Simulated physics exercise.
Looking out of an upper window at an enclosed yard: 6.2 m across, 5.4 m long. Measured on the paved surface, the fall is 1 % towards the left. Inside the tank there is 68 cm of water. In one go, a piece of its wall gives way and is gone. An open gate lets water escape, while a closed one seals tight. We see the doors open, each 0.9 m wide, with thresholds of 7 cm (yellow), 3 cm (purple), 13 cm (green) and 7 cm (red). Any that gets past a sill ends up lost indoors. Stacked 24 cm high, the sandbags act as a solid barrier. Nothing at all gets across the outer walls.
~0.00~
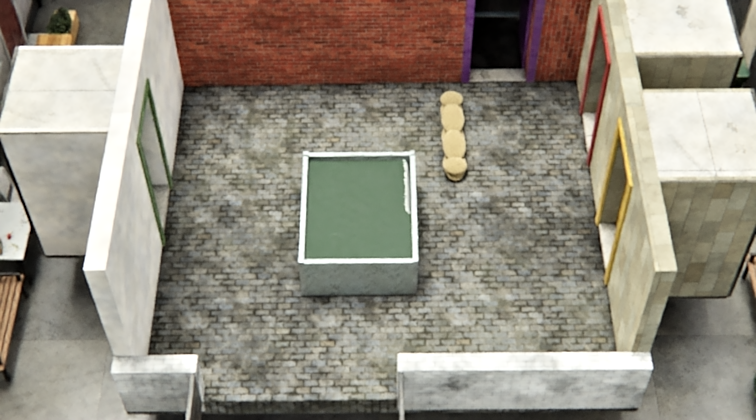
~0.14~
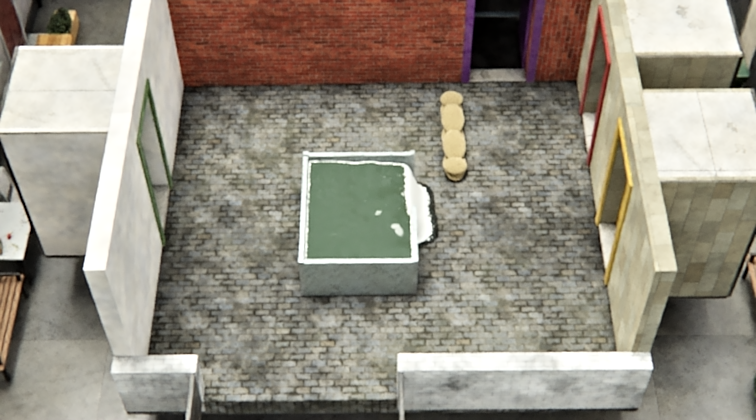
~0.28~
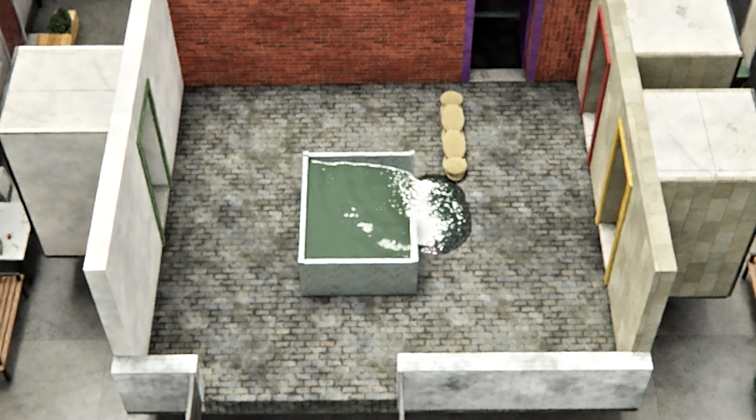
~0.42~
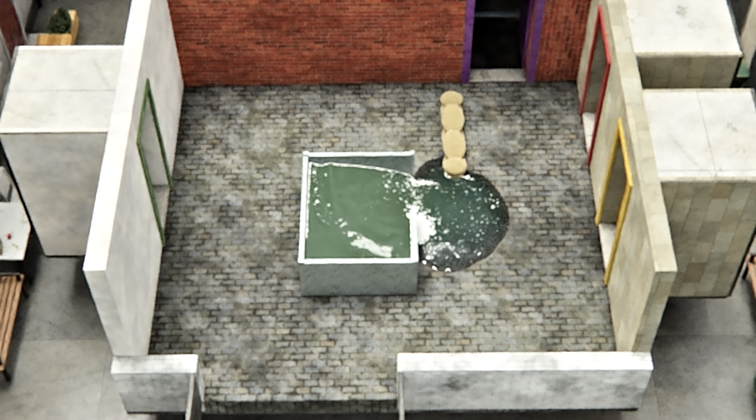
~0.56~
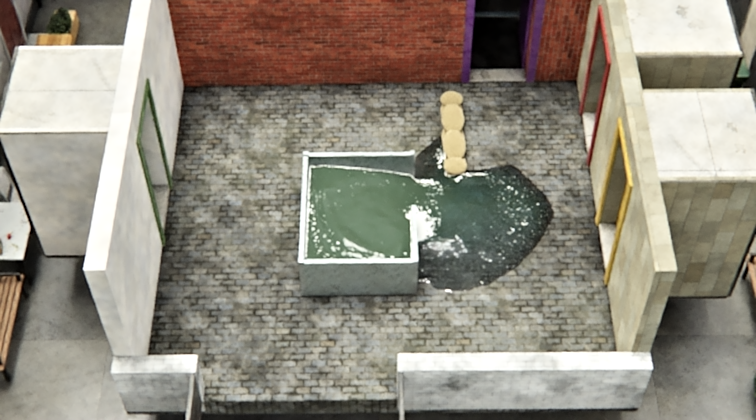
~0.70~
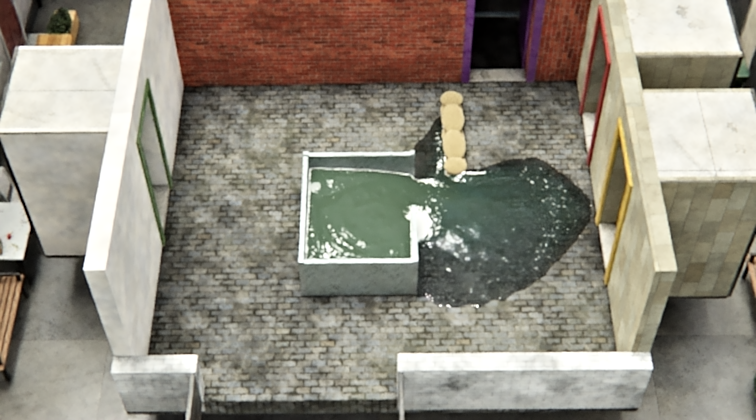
Water pours from the tank's right side and spreads across the paved yard, passing the sandbags.
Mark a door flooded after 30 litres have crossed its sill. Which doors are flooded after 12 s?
Result: At the yellow door the limit will be crossed; at the purple door the limit will be crossed; at the green door the limit will not be crossed; at the red door the limit will be crossed.
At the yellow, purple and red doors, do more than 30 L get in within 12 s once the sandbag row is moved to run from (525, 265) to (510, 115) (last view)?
Against that limit: Yellow under, purple above, red under.
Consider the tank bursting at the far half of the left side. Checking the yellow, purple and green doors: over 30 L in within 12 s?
Yellow short, purple short, green beyond.
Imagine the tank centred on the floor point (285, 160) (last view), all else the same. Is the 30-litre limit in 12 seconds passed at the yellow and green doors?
For the yellow door, the amount is acceptable; for the green door, the amount is acceptable.
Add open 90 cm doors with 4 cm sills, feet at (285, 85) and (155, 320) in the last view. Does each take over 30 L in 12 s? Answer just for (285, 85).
Short of it.
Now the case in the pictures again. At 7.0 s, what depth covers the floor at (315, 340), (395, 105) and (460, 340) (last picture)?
Reading - approx. 3 / 4 / 4 cm.
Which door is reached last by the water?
The final one is the green door.
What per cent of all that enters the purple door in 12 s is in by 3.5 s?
About 10 per cent.
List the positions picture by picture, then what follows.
The first picture shows still water, 68 cm deep, in the tank at (359, 209).
In the second picture, water pours out at (411, 202) and has run 0.5 m, to (426, 241); typically 9 cm deep outside, 68 cm at the tank's back.
In the third picture, the front is at (464, 234), 0.8 m from the gap at (410, 204); 0.8 m2 of floor is under water; 68 cm left at the back of the tank.
In the fourth picture, water pours out at (410, 205) and has run 1.3 m, to (501, 226); typically 8 cm deep outside, 64 cm at the tank's back.
In the fifth picture, water pours out at (410, 205) and has run 2.0 m, to (545, 206); typically 6 cm deep outside, 56 cm at the tank's back.
In the sixth picture, the front is at (582, 199), 2.5 m from the gap at (410, 204); 4.4 m2 of floor is under water; 57 cm left at the back of the tank.
After 1.4 s water covers 25 % of the floor and is deepest (34 cm) near (416, 208); yellow door 8 cm at the sill, 19 L in, purple door not reached, green door not reached, red door 13 cm at the sill, 2 L in.
After 2.2 s water covers 30 % of the floor and is deepest (28 cm) near (591, 205); yellow door 19 cm at the sill, 80 L in, purple door 2 cm at the sill, 0 L in, green door not reached, red door 14 cm at the sill, 31 L in.
After 3.5 s water covers 45 % of the floor and is deepest (18 cm) near (615, 368); yellow door 14 cm at the sill, 139 L in, purple door 8 cm at the sill, 6 L in, green door not reached, red door 10 cm at the sill, 54 L in.
After 7.0 s water covers 80 % of the floor and is deepest (10 cm) near (603, 380); yellow door 8 cm at the sill, 178 L in, purple door 7 cm at the sill, 45 L in, green door 4 cm at the sill, 0 L in, red door 5 cm at the sill, 65 L in.
After 12.0 s water covers 90 % of the floor and is deepest (10 cm) near (145, 386); yellow door 3 cm at the sill, 179 L in, purple door 5 cm at the sill, 74 L in, green door 7 cm at the sill, 0 L in, red door 3 cm at the sill, 65 L in.
